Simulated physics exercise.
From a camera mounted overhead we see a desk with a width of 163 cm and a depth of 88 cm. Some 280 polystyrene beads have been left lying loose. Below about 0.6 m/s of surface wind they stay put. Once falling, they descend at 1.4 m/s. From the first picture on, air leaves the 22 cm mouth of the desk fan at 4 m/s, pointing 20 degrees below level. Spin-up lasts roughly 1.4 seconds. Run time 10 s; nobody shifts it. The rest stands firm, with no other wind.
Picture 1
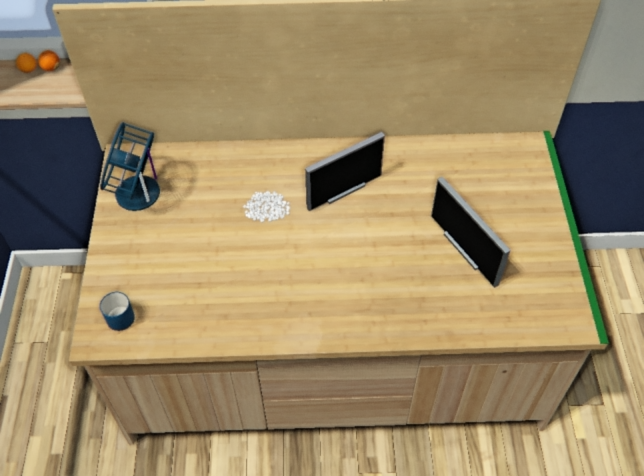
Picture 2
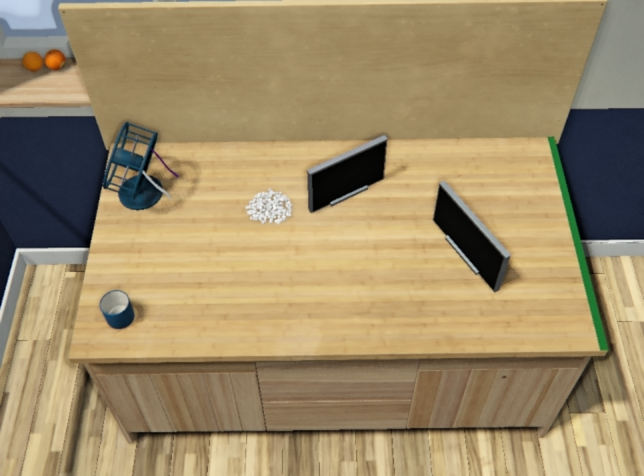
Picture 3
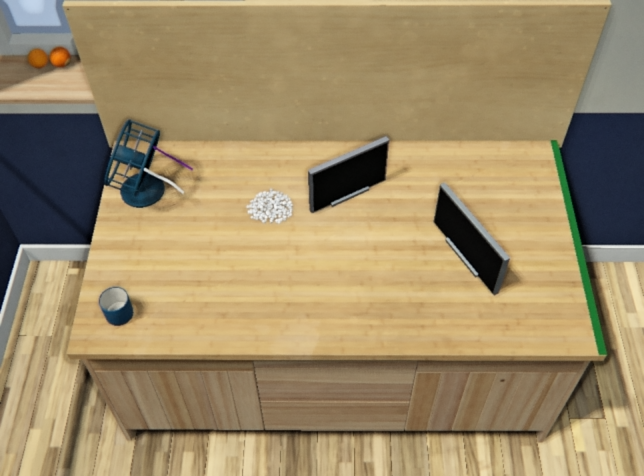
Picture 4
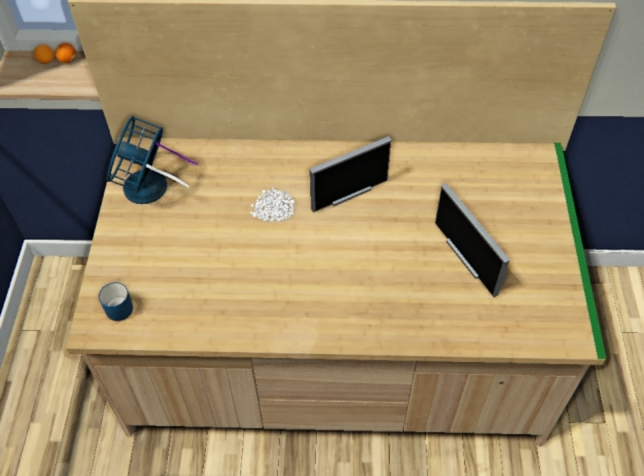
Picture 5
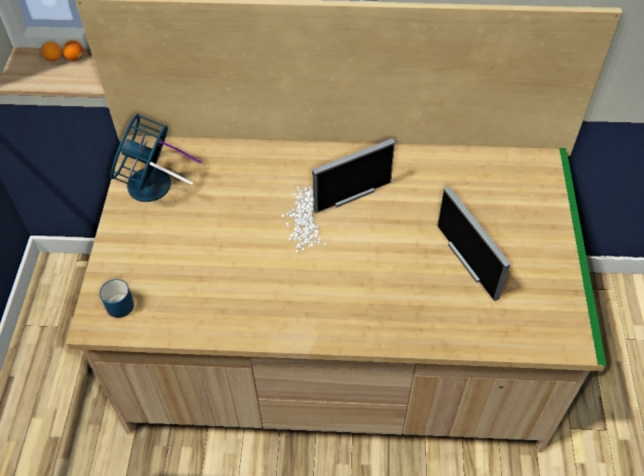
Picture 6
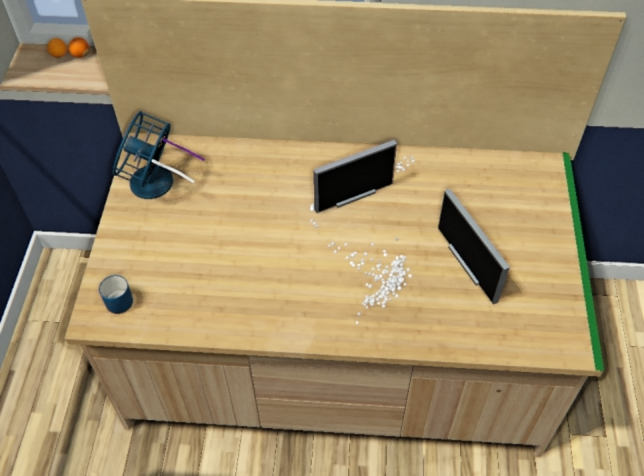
A light wooden desk with a pale back panel stands on a plank floor, seen from above by a camera that drifts slightly. A dark blue fan sits at the back left above a blue mug, white beads lie heaped near the middle, and two black screens stand to their right. The beads first stay almost still, then slide right, scattering toward the front between the screens, a few passing behind the nearer one.
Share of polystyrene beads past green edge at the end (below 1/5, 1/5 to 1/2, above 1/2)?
The share that ends past that edge will be one fifth to one half.
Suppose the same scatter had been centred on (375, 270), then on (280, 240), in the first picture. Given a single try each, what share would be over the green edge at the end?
Taking the two spots in order, you'd get 20 percent and then 4 percent.
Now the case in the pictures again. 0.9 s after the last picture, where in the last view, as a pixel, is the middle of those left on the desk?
Their middle would be near (455, 256) in the last picture.
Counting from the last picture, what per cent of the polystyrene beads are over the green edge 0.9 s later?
I'd say near 40 per cent by then.
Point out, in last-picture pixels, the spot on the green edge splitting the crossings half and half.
Near (579, 212).
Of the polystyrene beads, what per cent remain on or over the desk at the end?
My guess is near 10 per cent.
Then, 0.9 s after the last picture the count stands so, 36 % are over the green edge; the middle of those still in play is near (455, 256).
Then, 2.1 s after the last picture the count stands so, 36 % are over the green edge.
Then, 4.4 s after the last picture the count stands so, 38 % are over the green edge.
Then, 8.9 s after the last picture, at the end, 39 % are over the green edge.
